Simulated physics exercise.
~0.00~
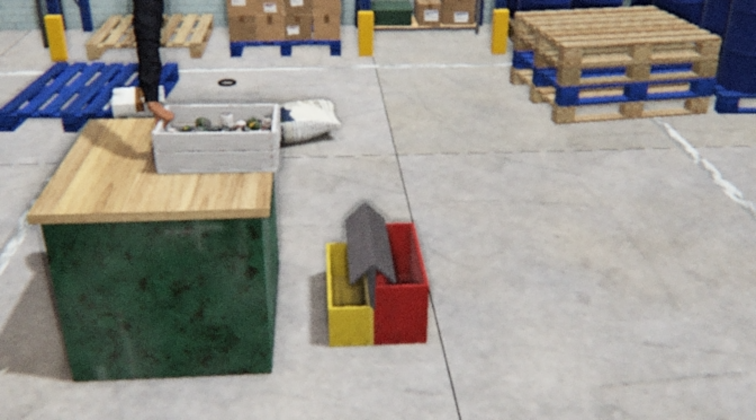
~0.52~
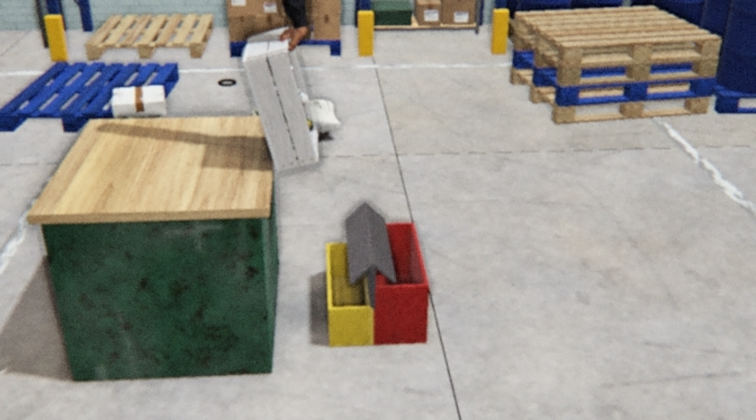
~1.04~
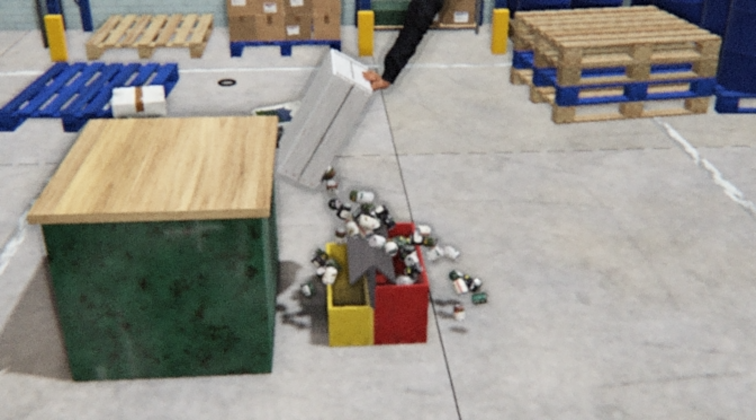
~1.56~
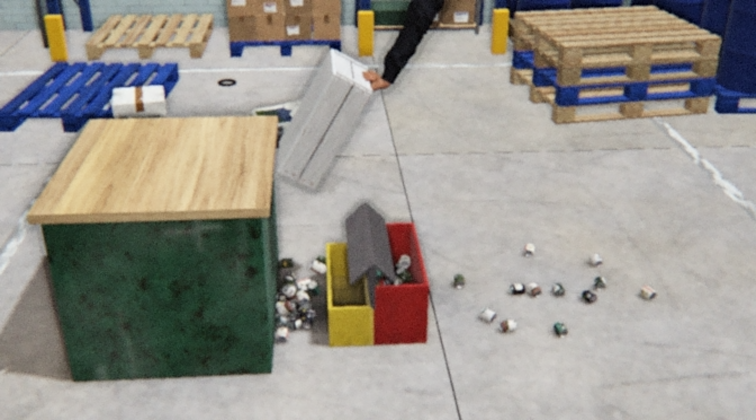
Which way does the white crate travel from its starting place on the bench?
It moves to the right, off the bench and towards the totes.
A white crate full of small cans sits on a wooden bench top, with a dark-sleeved arm reaching down to it. The arm swings the crate off to the right and tips it up on end, above the floor beside the bench. Tilted further until its mouth points downward, it spills the cans in a tumbling stream over the grey roof-shaped splitter between a yellow tote and a red one. The cans bounce and scatter both ways. At the end the hand still holds the tipped crate, with cans in the red tote, clustered beside the bench and strewn across the floor to the right.
